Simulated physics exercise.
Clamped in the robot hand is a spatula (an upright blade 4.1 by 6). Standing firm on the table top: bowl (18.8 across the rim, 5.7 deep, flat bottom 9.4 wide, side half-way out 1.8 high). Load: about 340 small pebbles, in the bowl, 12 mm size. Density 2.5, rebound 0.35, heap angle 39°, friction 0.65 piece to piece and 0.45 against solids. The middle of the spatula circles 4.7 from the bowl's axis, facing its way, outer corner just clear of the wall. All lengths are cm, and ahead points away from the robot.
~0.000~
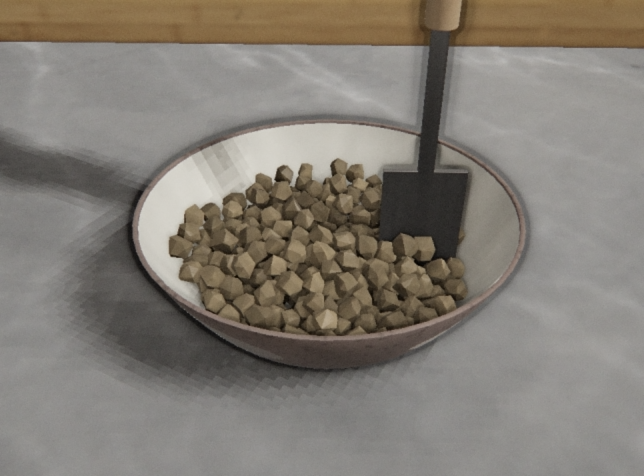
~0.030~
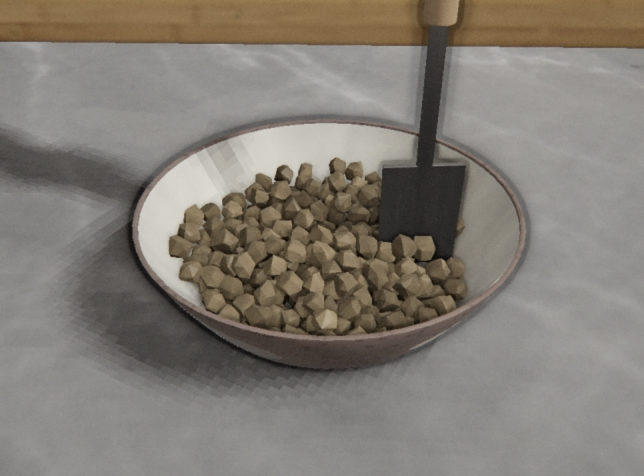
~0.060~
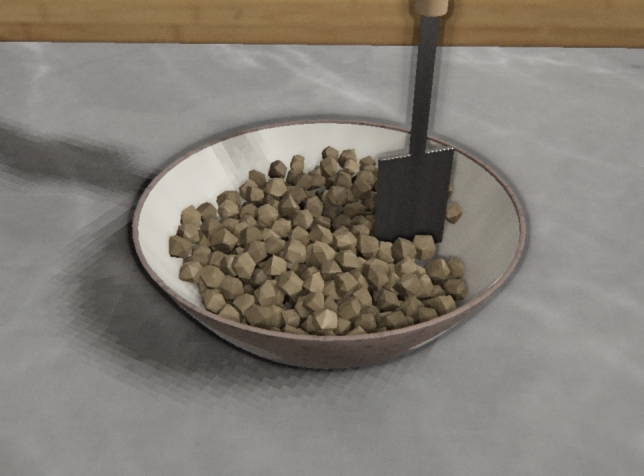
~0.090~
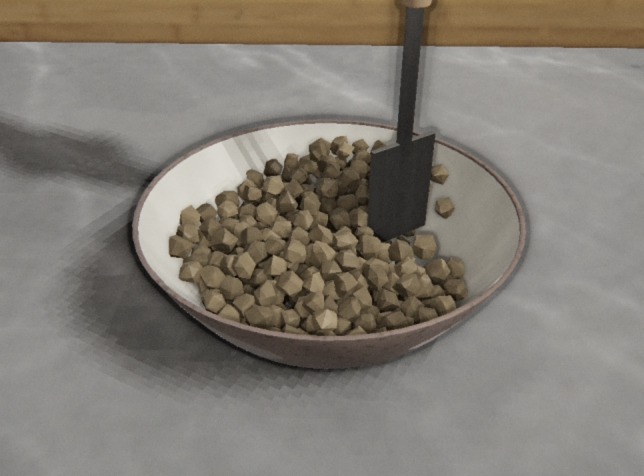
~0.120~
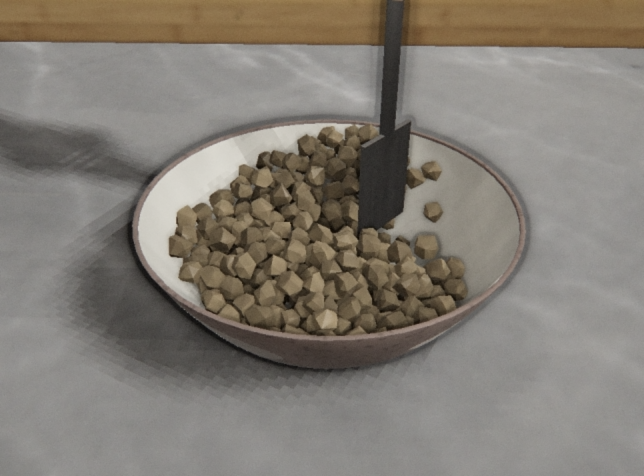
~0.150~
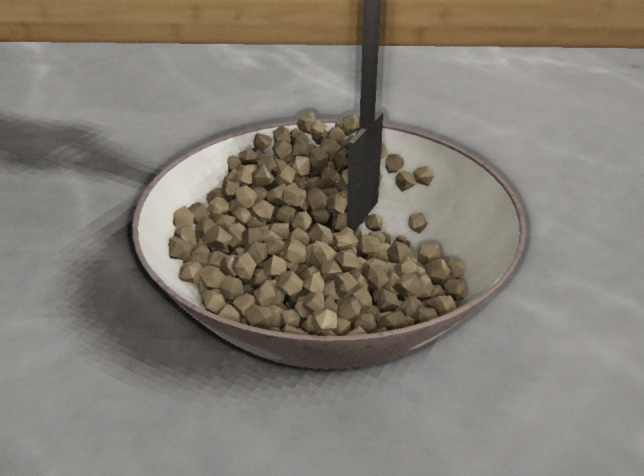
A dark spatula standing in a wide bowl of brown pebbles swept left along the far side, slowly turning edge-on and pushing the pebbles into a heap toward the back rim.
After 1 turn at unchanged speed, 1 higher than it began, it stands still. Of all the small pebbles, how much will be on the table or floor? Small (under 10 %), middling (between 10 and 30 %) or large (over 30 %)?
Share on the table or floor: Middling (between 10 and 30 %).
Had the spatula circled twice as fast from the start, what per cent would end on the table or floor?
It would be near 40 per cent.
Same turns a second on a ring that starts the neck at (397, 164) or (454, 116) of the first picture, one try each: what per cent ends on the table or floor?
Some 5 and 15 per cent.
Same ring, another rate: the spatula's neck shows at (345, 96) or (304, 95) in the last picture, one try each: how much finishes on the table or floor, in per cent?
About 25 and 40 per cent.
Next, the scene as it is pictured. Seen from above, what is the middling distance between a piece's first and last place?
Roughly 8 cm.
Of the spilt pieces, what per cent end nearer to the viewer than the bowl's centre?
About 70 per cent.
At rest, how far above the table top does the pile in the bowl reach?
Some 7.0 cm.
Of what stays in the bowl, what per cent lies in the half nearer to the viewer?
Some 35 per cent.
By 0.38 s, 179° round, highest piece 9 above the table; 325 in the bowl, 8 on the table or floor, 11 in flight or on the tool.
By 0.60 s, 293° round, highest piece 8 above the table; 284 in the bowl, 51 on the table or floor, 9 in flight or on the tool.
By 0.91 s, 0° round, highest piece 7 above the table; 270 in the bowl, 73 on the table or floor, 1 in flight or on the tool.
By 1.61 s, 0° round, highest piece 7 above the table; 270 in the bowl, 74 on the table or floor.
Final count, 270 in the bowl, 74 on the table or floor. That is 22 % on the table or floor.
